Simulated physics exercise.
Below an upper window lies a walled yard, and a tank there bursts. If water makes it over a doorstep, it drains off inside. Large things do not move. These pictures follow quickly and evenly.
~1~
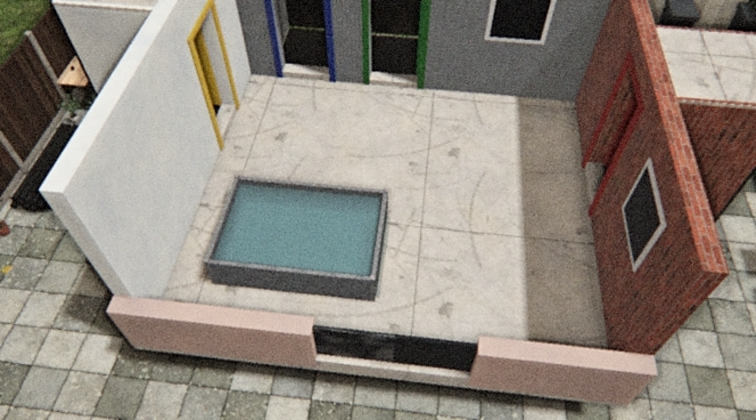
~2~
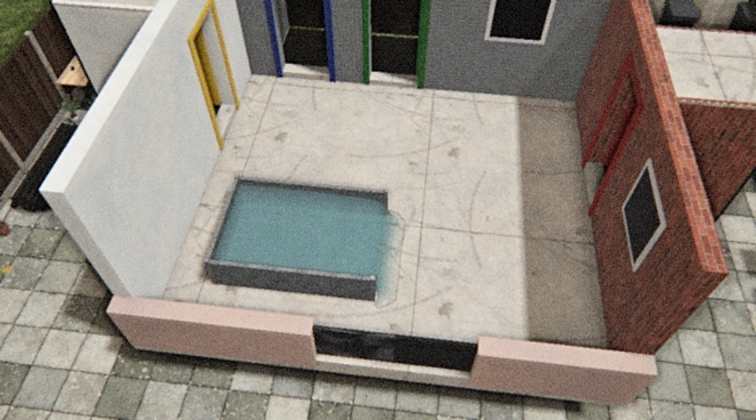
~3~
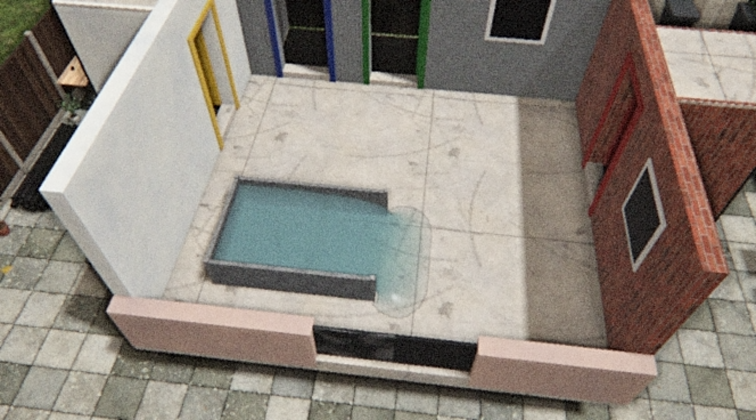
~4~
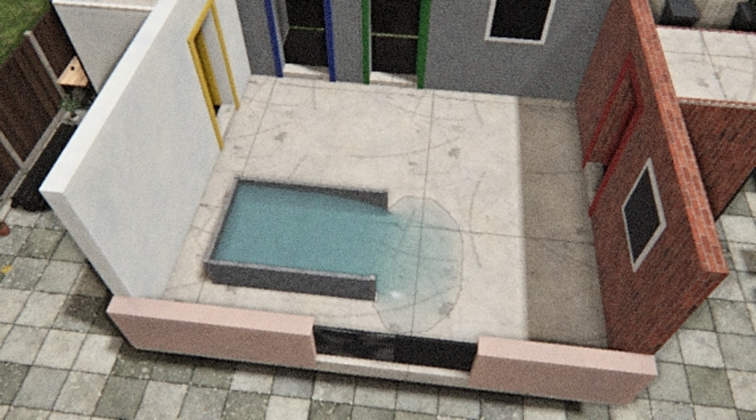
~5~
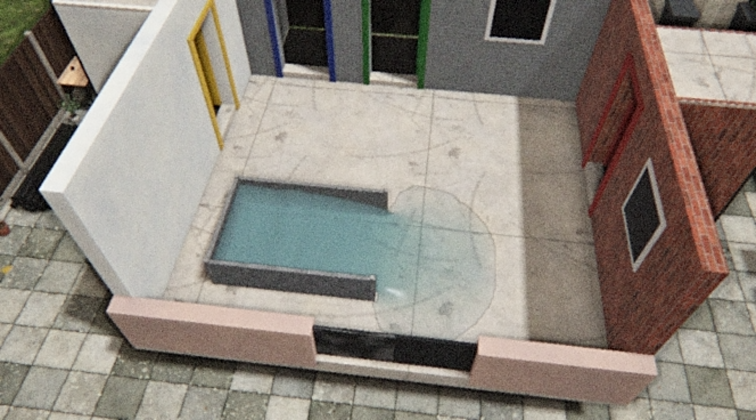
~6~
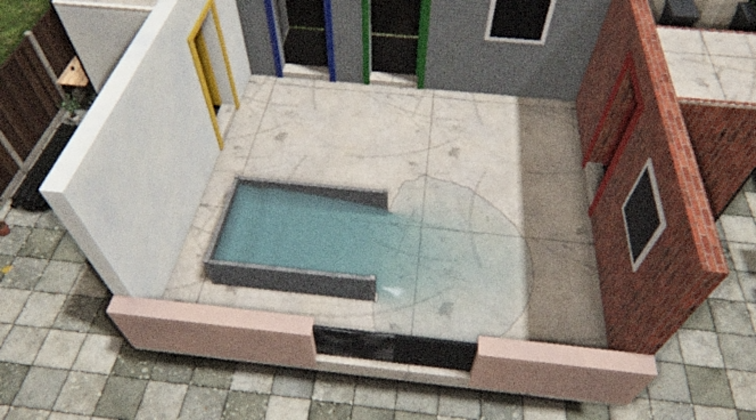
In a walled yard with a pale stone floor, a rectangular tank of blue-green water stands still, then its right side opens and water pours out, spreading rightward across the floor in a widening, thinning rounded sheet.
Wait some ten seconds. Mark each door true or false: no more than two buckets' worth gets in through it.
Red door: True, blue door: True, yellow door: True, green door: True.
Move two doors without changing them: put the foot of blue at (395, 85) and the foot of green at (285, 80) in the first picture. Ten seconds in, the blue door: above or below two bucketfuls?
Answer: Blue is not flooded.
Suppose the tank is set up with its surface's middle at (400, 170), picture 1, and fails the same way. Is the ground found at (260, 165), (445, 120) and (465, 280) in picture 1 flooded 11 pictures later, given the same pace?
Going through them in that order: Still bare, still bare and still bare.
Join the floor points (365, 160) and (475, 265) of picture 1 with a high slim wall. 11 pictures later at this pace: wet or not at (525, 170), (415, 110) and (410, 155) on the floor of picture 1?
Results in sequence: Bone-dry / bone-dry / bone-dry.
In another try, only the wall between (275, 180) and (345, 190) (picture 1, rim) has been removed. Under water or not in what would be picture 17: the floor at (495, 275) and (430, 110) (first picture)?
In the order asked: Unwetted, then inundated.
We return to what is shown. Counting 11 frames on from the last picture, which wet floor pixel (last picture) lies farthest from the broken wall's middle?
Roughly at (573, 152).
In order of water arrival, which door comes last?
Result: The yellow door.
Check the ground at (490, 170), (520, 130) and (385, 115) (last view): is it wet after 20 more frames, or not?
Result, as listed: Wetted / wetted / not wetted.
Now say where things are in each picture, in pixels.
The tank at (301, 228) is whole and still, in the first picture.
The front is at (383, 301), out from the gap at (378, 248), in the second picture.
Water pours out at (378, 249) and has run to (400, 311), in the third picture.
The front is at (444, 308), out from the gap at (378, 250), in the fourth picture.
Water pours out at (378, 250) and has run to (483, 301), in the fifth picture.
Water pours out at (378, 250) and has run to (526, 283), in the sixth picture.
A moment on, water covers 30 % of the floor; the red door not reached, the blue door not reached, the yellow door not reached, the green door not reached.
Next, water covers 35 % of the floor; the red door wet at the sill, nothing in, the blue door not reached, the yellow door not reached, the green door not reached.
Then, water covers 40 % of the floor; the red door wet at the sill, nothing in, the blue door not reached, the yellow door not reached, the green door not reached.
Later, water covers 65 % of the floor; the red door wet at the sill, nothing in, the blue door wet at the sill, nothing in, the yellow door not reached, the green door wet at the sill, nothing in.
In the end, water covers 95 % of the floor; the red door wet at the sill, nothing in, the blue door wet at the sill, nothing in, the yellow door wet at the sill, nothing in, the green door wet at the sill, nothing in.
